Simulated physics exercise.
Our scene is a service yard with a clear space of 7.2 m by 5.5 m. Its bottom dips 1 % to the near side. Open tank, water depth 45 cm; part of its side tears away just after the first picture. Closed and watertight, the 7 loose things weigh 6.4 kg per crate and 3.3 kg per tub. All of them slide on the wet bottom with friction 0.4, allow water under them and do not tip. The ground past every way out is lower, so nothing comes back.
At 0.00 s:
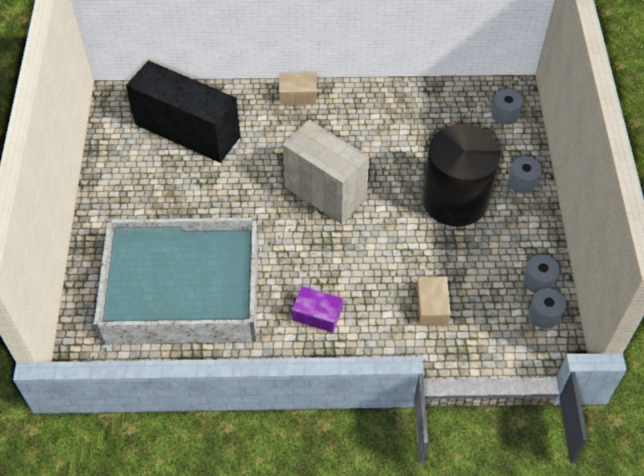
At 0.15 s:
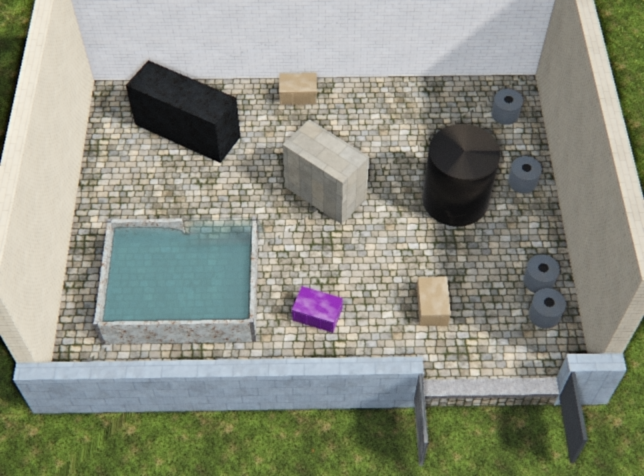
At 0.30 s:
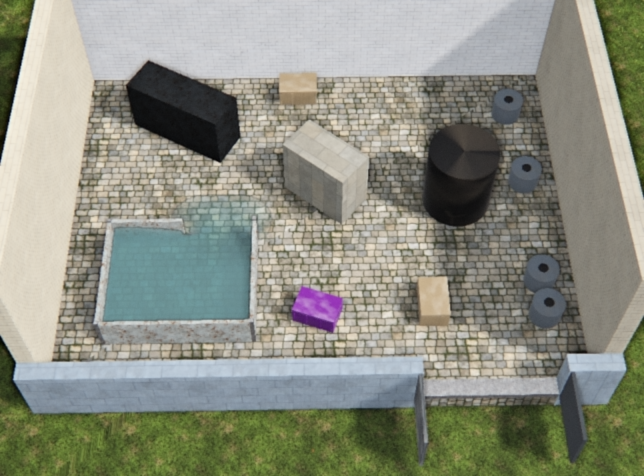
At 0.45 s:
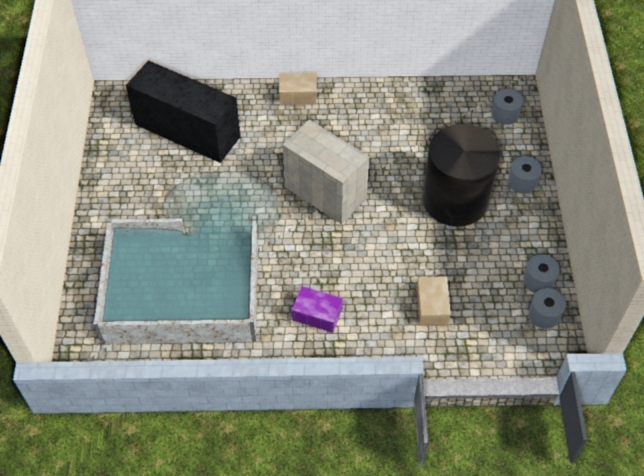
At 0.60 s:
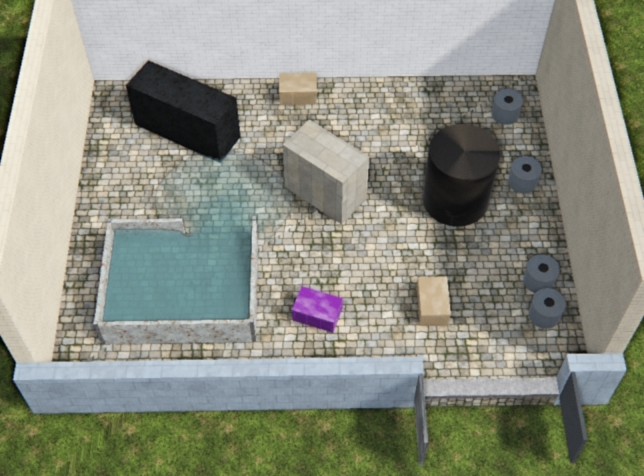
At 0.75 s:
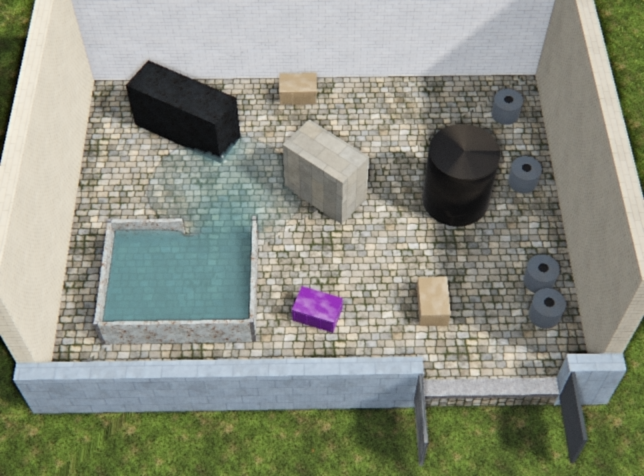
Water poured out through a gap in the far side of the stone tank and spread across the paving toward the black and pale blocks, while the purple crate and everything else stayed still.
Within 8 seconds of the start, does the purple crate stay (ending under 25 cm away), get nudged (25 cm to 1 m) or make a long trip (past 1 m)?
It stays.
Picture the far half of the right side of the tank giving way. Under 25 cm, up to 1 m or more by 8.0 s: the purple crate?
My answer is that the purple crate edges over slightly.
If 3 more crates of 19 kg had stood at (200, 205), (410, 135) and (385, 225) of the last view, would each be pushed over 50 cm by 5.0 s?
Answers, first to last: Exceeding, not exceeding, not exceeding.
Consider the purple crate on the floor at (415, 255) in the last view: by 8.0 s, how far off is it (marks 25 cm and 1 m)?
Short answer: It hardly moves.
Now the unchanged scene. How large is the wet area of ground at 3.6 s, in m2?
Somewhere around 22 m2, roughly.
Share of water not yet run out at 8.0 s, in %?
Somewhere near 100 percent, give or take.
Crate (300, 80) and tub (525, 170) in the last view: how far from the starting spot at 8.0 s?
450 cm and 250 cm, respectively.
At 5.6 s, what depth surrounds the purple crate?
1 cm or so.
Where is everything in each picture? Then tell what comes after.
The first frame shows the purple crate at (317, 304) rests on the ground; water covers 3.0 m2; 0 of 7 have shifted.
The second frame shows the purple crate at (317, 304) rests on the ground; 3.5 m2 under water; 0 of 7 have shifted.
The third frame shows the purple crate at (317, 304) rests on the ground; 4.1 m2 under water; 0 of 7 have shifted.
The fourth frame shows the purple crate at (317, 304), on the bottom; 4.8 m2 under water; 0 of 7 have shifted.
The fifth frame shows the purple crate at (317, 304), on the bottom; water covers 5.6 m2; 0 of 7 have shifted.
The sixth frame shows the purple crate at (317, 304) rests on the ground; 6.2 m2 under water; 0 of 7 have shifted.
After 1.6 s the purple crate is near (317, 304), 0.0 m from its start, aground; 0 of 7 are out; 0 afloat.
After 3.6 s the purple crate is near (317, 304), 0.0 m from its start, aground; 0 of 7 are out; 1 afloat.
After 5.6 s the purple crate is near (317, 304), 0.0 m from its start, aground; 0 of 7 are out; 2 afloat.
After 8.0 s the purple crate is near (317, 304), 0.0 m from its start, aground; 0 of 7 are out; 3 afloat.
